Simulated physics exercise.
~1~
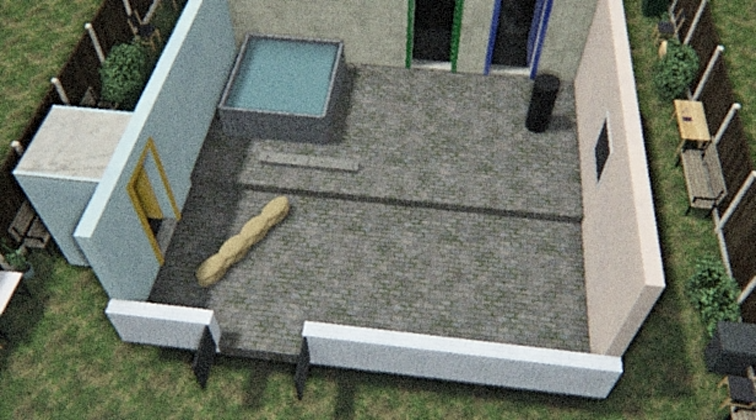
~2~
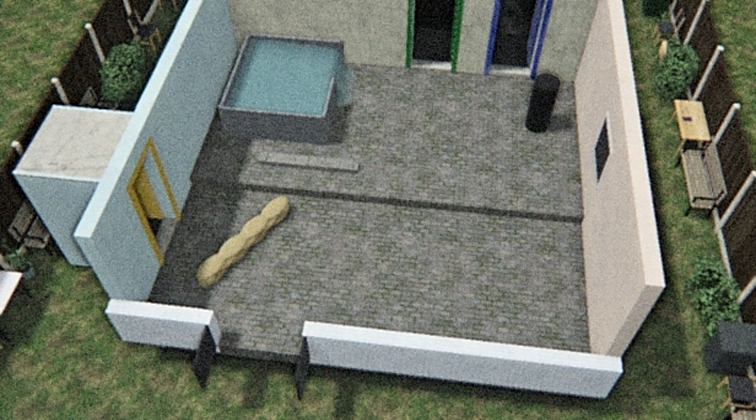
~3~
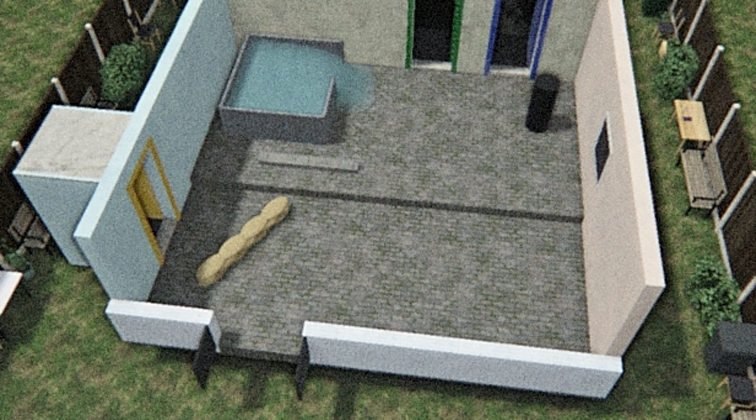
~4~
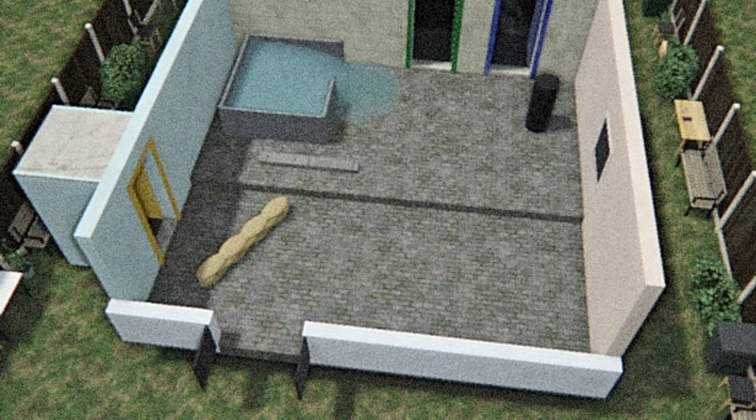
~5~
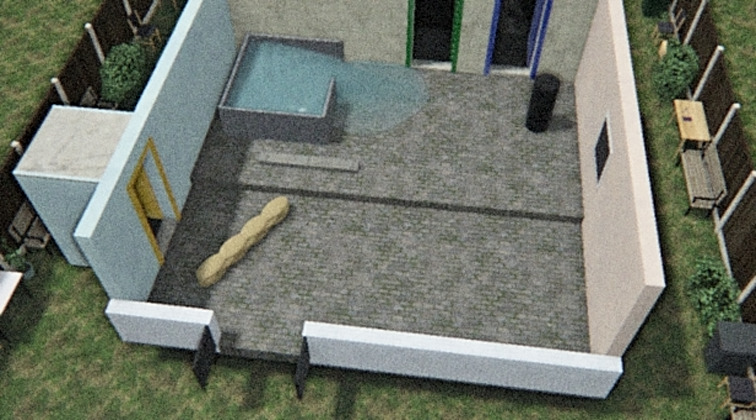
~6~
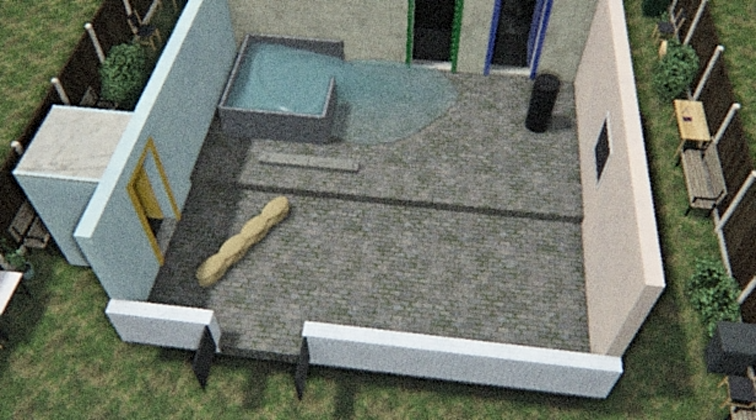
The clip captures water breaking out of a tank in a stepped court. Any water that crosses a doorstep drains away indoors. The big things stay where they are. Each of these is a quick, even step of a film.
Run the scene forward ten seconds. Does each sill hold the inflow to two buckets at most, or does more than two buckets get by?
Outcome: The green door tops two buckets; the blue door tops two buckets; the yellow door does not top two buckets.
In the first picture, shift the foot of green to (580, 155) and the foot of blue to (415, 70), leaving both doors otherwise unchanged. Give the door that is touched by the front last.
The yellow one is last.
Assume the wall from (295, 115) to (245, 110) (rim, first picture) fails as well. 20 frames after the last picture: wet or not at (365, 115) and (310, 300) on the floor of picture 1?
Respectively: Parched and drenched.
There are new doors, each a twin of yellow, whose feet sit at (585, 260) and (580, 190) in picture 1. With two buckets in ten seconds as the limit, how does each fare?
The first door remains below the limit, while the second runs past the limit.
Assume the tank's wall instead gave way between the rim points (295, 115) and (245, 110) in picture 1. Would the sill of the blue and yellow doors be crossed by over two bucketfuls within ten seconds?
Looking at each: The blue admits less, while the yellow admits more.
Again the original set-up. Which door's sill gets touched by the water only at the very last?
Looking at the pictures, the answer is the yellow-painted one.
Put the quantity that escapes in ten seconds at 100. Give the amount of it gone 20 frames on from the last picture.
I'd estimate some 35 per cent.
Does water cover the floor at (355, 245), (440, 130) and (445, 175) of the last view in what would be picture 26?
First spot spared, second spot submerged, third spot submerged.
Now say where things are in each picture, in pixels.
The water tank at (284, 76) is whole and still, in the first picture.
The front is at (351, 69), out from the gap at (337, 79), in the second picture.
The front is at (360, 65), out from the gap at (337, 80), in the third picture.
Water pours out at (337, 81) and has run to (398, 99), in the fourth picture.
The front is at (426, 98), out from the gap at (337, 81), in the fifth picture.
The front is at (455, 93), out from the gap at (337, 80), in the sixth picture.
A moment on, water covers 20 % of the floor; the green door under two buckets in, the blue door wet at the sill, nothing in, the yellow door not reached.
Next, water covers 30 % of the floor; the green door over two buckets in, the blue door wet at the sill, nothing in, the yellow door not reached.
Then, water covers 40 % of the floor; the green door over two buckets in, the blue door wet at the sill, nothing in, the yellow door not reached.
Later, water covers 60 % of the floor; the green door far over two buckets in, the blue door over two buckets in, the yellow door not reached.
In the end, water covers 85 % of the floor; the green door far over two buckets in, the blue door over two buckets in, the yellow door wet at the sill, nothing in.
